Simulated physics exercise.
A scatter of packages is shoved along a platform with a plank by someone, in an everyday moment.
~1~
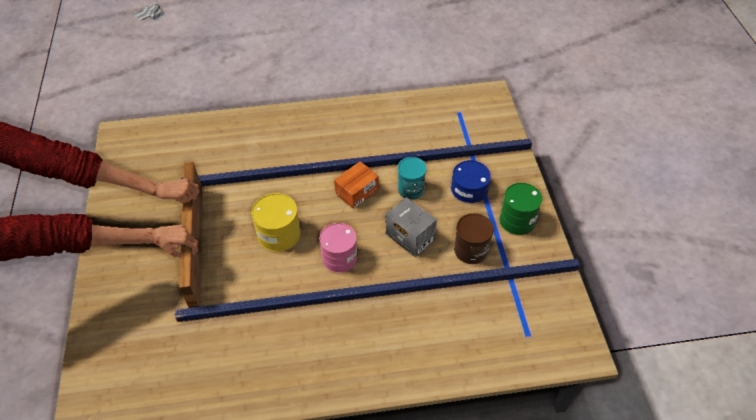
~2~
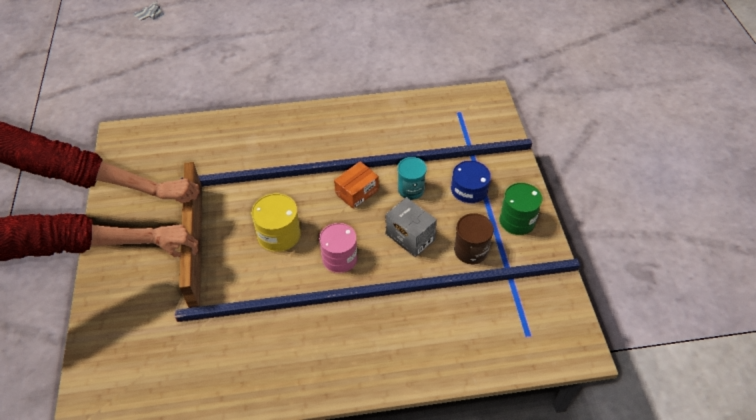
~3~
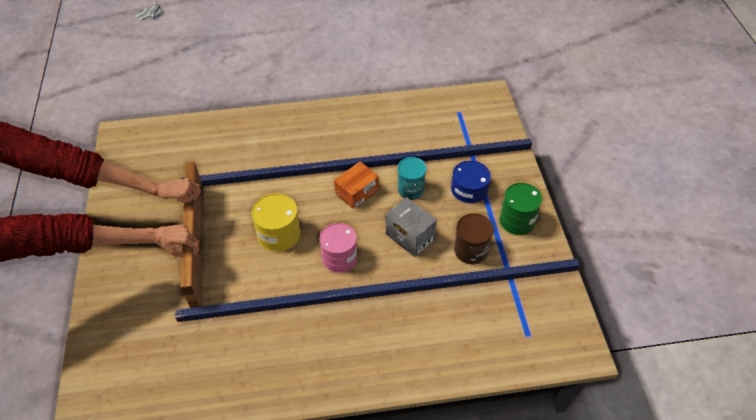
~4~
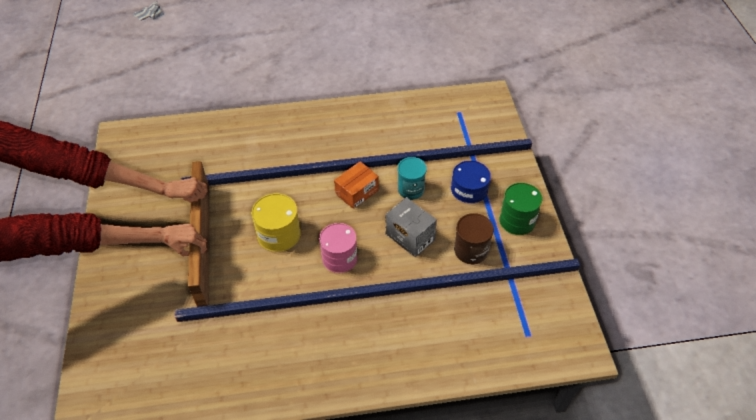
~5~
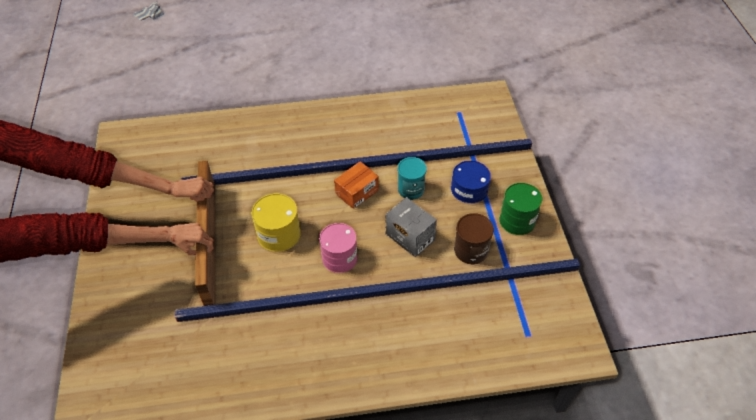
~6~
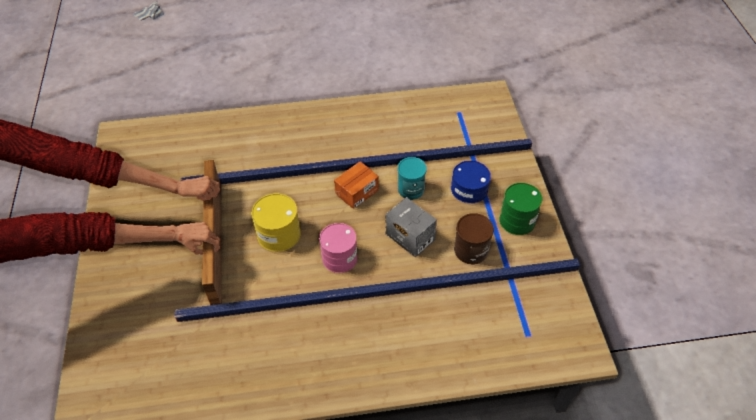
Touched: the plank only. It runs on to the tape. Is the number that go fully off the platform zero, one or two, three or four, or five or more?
It is one or two.
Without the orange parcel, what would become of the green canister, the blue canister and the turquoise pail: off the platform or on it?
Well, the green canister leaves the top, the blue canister hangs in there, and the turquoise pail hangs in there.
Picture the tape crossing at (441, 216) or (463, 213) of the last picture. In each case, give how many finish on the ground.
In the first try the count is 0, and in the second it is 0.
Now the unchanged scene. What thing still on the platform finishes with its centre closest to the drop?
The brown pail winds up nearest.
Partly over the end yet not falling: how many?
That adds up to 2.
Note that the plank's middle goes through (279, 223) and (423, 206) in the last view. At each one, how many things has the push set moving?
Counts: 1, 7.
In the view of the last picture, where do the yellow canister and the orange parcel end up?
The yellow canister finishes at (510, 191); the orange parcel finishes at (490, 160).
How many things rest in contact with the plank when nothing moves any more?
The number is 3.
A little later, none off yet; green canister at rest near (520, 209); blue canister at rest near (471, 182); brown pail at rest near (473, 239).
When it is over, the number that fall off is one or two; down, blue canister and green canister.
